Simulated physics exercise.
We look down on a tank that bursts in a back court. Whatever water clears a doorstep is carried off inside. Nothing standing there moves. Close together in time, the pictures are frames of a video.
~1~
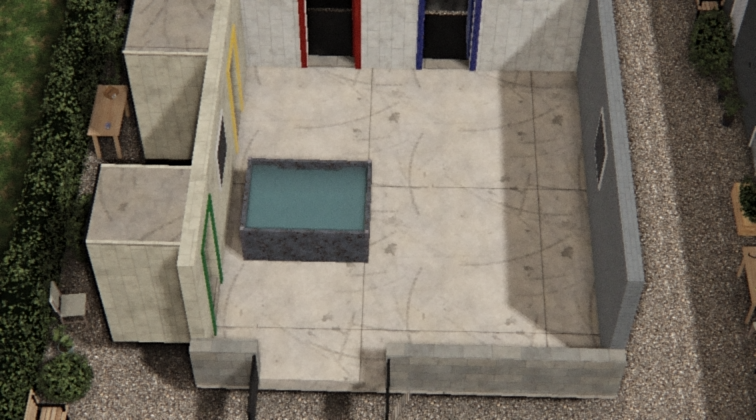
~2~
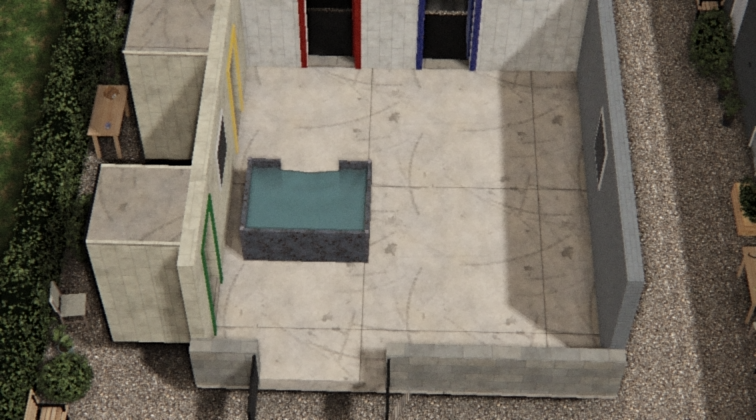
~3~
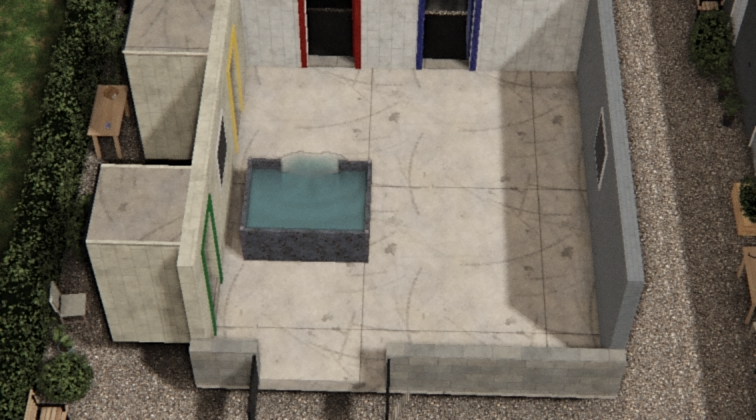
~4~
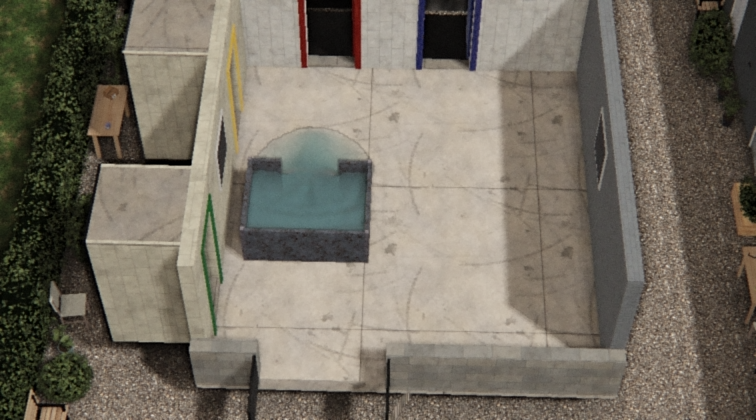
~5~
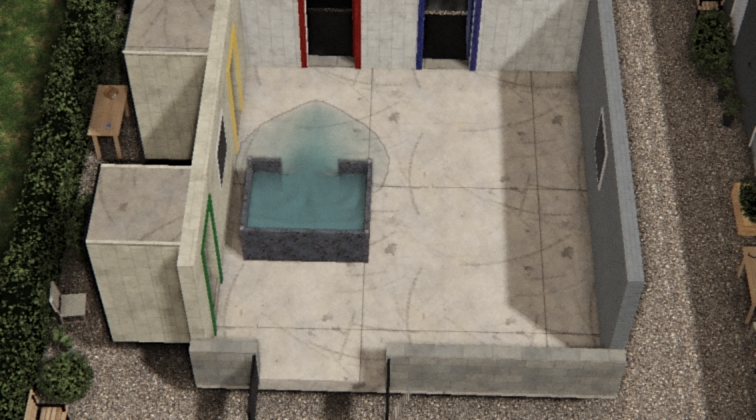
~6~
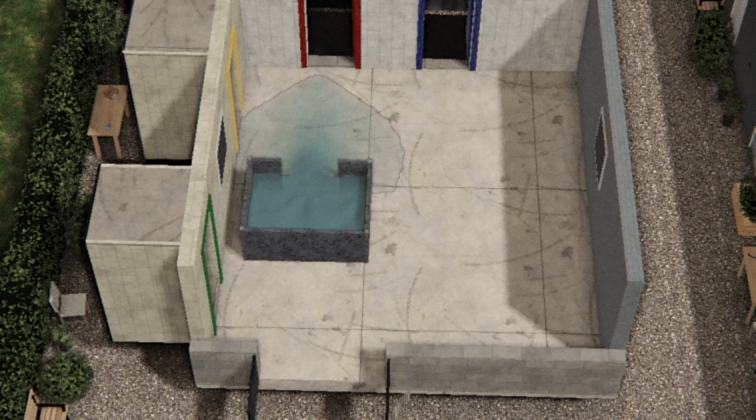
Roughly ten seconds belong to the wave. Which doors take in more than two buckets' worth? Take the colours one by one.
The blue door does; the yellow door does; the green door does not; the red door does.
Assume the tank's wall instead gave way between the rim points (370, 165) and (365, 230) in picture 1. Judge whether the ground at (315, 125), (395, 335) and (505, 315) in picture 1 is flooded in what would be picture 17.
One by one: Unsoaked; unsoaked; waterlogged.
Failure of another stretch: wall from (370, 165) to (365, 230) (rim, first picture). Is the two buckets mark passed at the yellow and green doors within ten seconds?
Against the threshold, yellow beats it and green misses it.
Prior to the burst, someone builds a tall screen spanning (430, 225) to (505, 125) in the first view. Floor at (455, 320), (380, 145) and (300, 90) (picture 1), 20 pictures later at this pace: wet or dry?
One after the other: No water, flooded, awash.
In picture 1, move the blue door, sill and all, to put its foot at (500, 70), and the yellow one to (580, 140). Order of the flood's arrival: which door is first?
Answer: The red-painted one.
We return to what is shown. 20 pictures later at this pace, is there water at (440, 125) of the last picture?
Looking there, it would be swamped.
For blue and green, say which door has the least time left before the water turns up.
Answer: The blue one.
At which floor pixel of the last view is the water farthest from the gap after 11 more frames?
The wet point farthest out is around (513, 75).
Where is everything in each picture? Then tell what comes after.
In the first frame, the water tank at (307, 198) is whole and still.
In the second frame, the front is at a hidden place, out from the gap on the water tank's far side.
In the third frame, the front is at (340, 159), out from the gap on the water tank's far side.
In the fourth frame, water pours out on the water tank's far side and has run to (306, 131).
In the fifth frame, water pours out on the water tank's far side and has run to (314, 104).
In the sixth frame, the front is at (319, 78), out from the gap on the water tank's far side.
A moment on, water covers 25 % of the floor; the blue door not reached, the yellow door under two buckets in, the green door not reached, the red door over two buckets in.
Next, water covers 30 % of the floor; the blue door under two buckets in, the yellow door over two buckets in, the green door not reached, the red door far over two buckets in.
Then, water covers 35 % of the floor; the blue door over two buckets in, the yellow door far over two buckets in, the green door not reached, the red door far over two buckets in.
Later, water covers 55 % of the floor; the blue door over two buckets in, the yellow door far over two buckets in, the green door not reached, the red door far over two buckets in.
In the end, water covers 85 % of the floor; the blue door over two buckets in, the yellow door far over two buckets in, the green door wet at the sill, nothing in, the red door far over two buckets in.
